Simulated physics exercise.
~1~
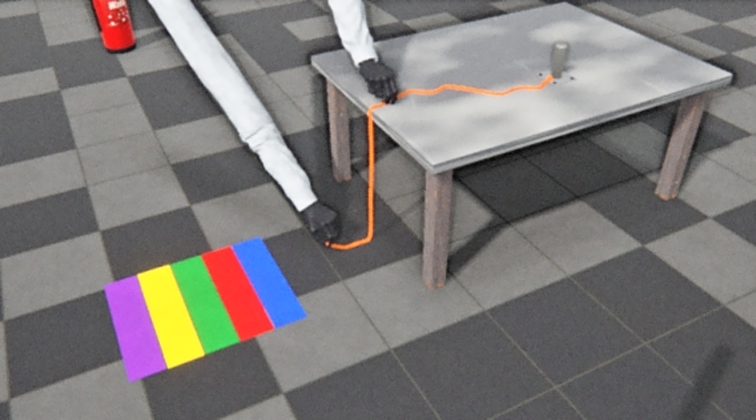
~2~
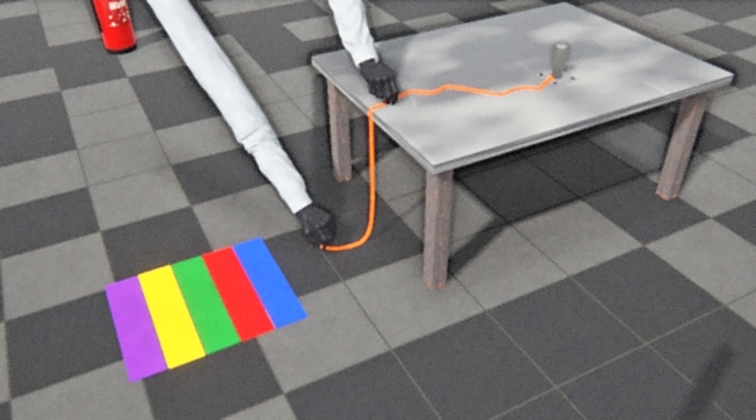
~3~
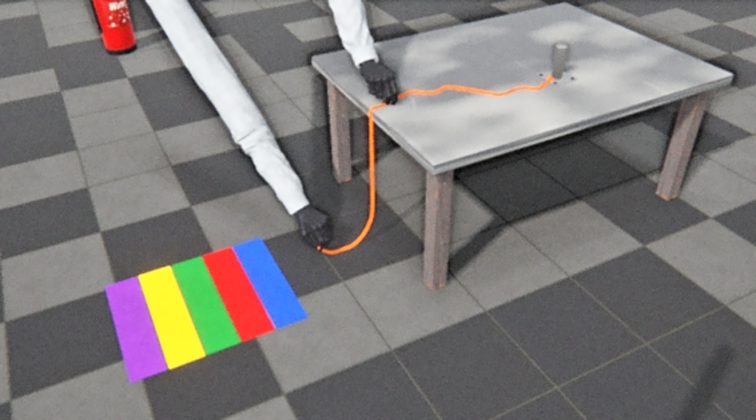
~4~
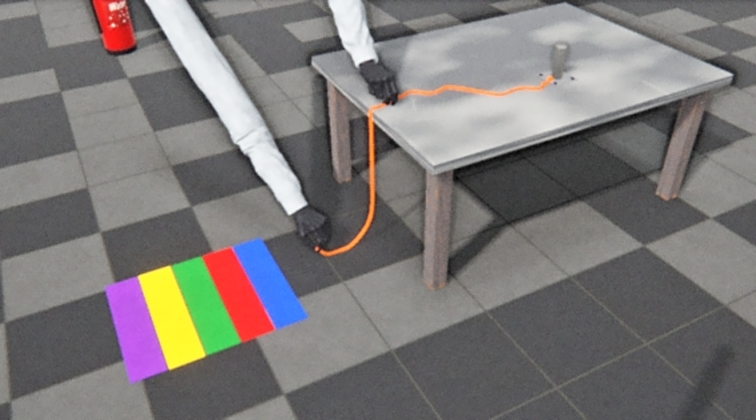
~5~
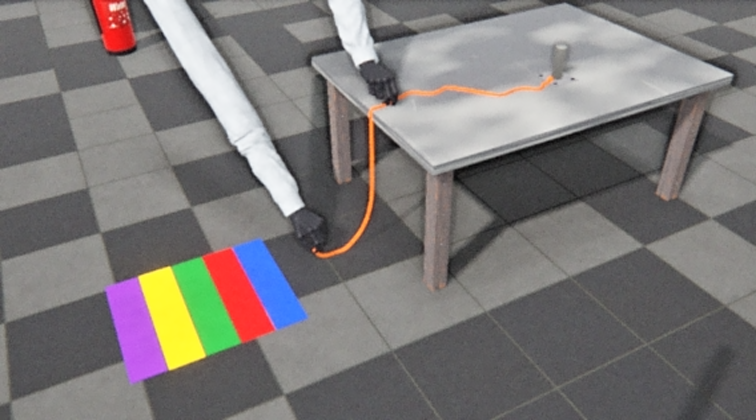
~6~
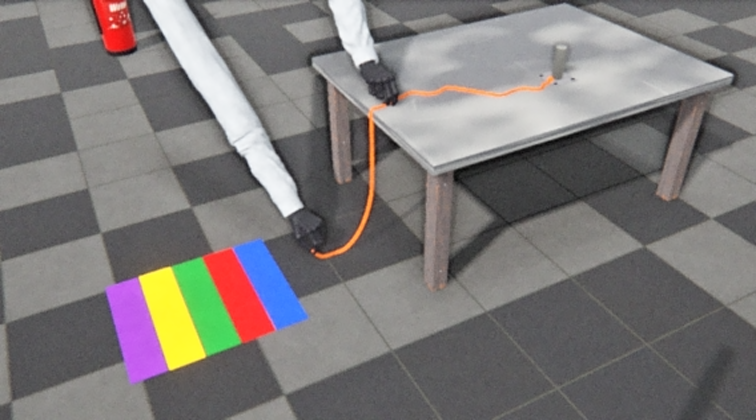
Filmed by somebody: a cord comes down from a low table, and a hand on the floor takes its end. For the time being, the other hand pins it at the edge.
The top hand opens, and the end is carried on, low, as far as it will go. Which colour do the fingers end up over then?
They end up over the green strip.
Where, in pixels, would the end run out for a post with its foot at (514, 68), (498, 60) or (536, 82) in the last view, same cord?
About (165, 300), then (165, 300), then (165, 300).
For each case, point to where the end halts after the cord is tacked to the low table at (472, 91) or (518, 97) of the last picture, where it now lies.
In order of the tries, close to (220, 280) and close to (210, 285).
Early on, end near (246, 273); over red.
Midway, end near (214, 284); over green.
At the end of the slack, end near (196, 290); over green. It halts on the green strip.
